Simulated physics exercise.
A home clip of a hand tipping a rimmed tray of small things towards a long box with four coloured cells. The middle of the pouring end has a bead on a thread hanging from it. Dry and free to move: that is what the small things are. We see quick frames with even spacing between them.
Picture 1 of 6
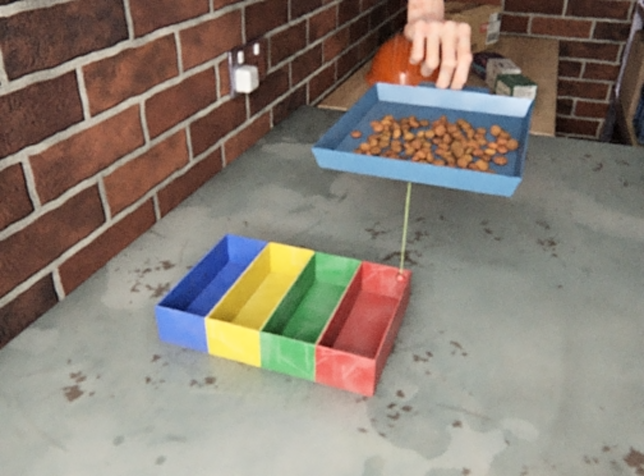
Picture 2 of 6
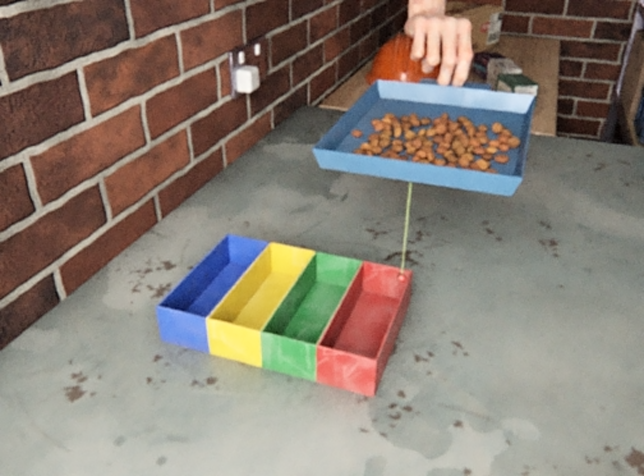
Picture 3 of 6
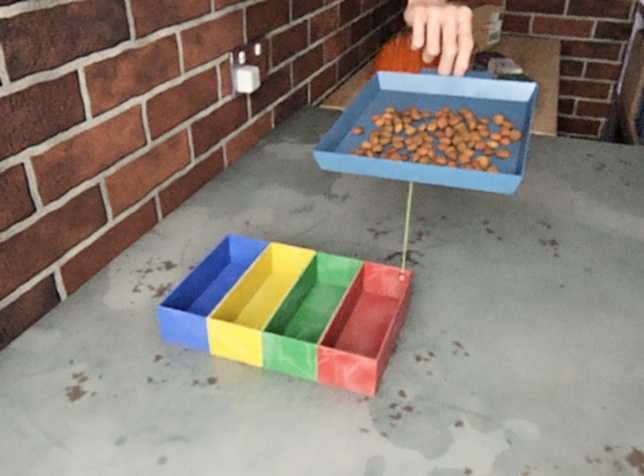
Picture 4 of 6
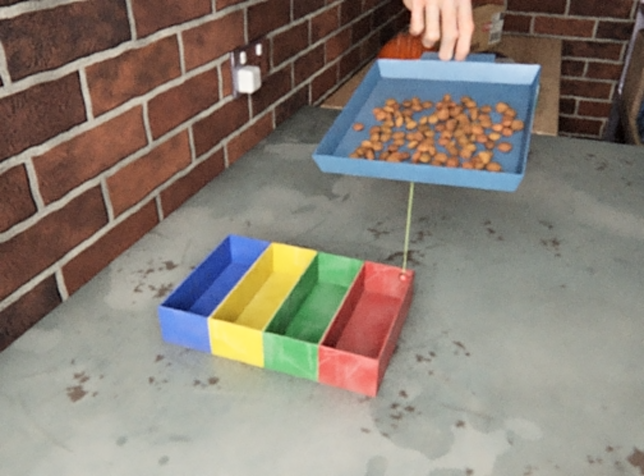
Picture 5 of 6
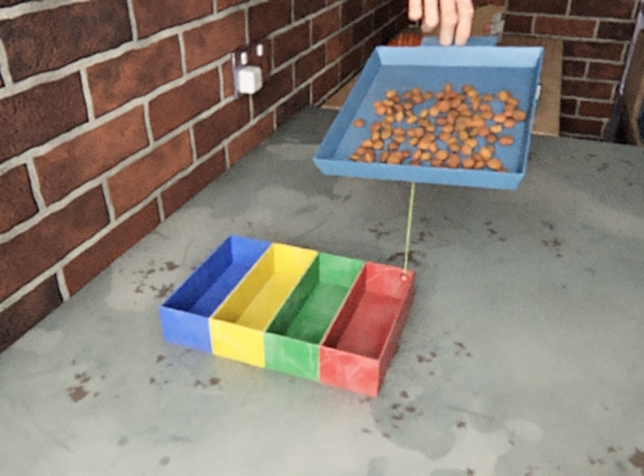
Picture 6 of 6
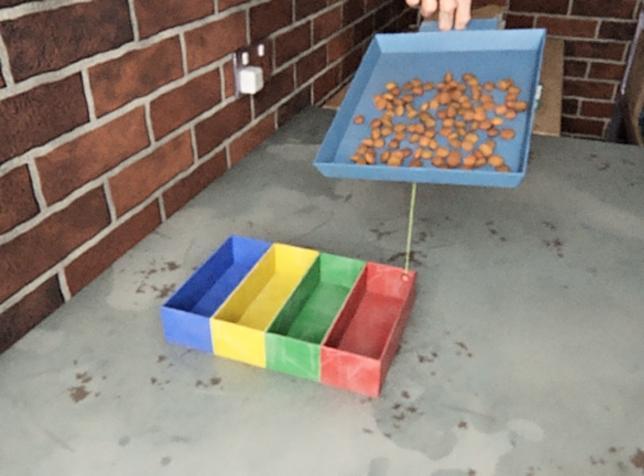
A hand raising the back of a blue tray of brown kibble, slanting it towards the viewer above a four-coloured divided box.
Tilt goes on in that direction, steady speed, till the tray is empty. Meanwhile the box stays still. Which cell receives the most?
The green one.
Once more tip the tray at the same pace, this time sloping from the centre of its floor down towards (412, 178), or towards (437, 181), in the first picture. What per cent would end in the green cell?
20 %, give or take, and then 0 %.
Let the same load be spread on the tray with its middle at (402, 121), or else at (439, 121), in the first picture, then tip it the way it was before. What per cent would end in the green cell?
The first start gives 70 percent and the second 60 percent.
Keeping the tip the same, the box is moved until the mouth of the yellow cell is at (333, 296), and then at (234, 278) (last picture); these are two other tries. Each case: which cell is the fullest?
So the first one goes to the yellow one and the second to that red cell.
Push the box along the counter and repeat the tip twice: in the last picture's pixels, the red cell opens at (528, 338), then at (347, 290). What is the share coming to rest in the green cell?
You'd get near 0 per cent and afterwards near 30 per cent.
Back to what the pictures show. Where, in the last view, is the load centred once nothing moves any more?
It settles centred around (331, 326).
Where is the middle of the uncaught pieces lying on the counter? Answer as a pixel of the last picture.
Close to (426, 374).
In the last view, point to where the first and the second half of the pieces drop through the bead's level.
First part (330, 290), rest (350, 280).
Soon after the last picture, tray tipped steeply; nearly all on the tray; a stray few falling or outside the box.
A little later, tray tipped past a quarter turn; about a third on the tray; about a quarter in the green cell; a small part in the red cell; a small part in the yellow cell; about a quarter falling or outside the box.
Later still, tray tipped past a quarter turn; about half in the green cell; about a third in the red cell; a small part in the yellow cell; a small part falling or outside the box.
At rest, tray tipped past a quarter turn; about half in the green cell; about a third in the red cell; a small part in the yellow cell; none in the blue cell; a small part outside the box.
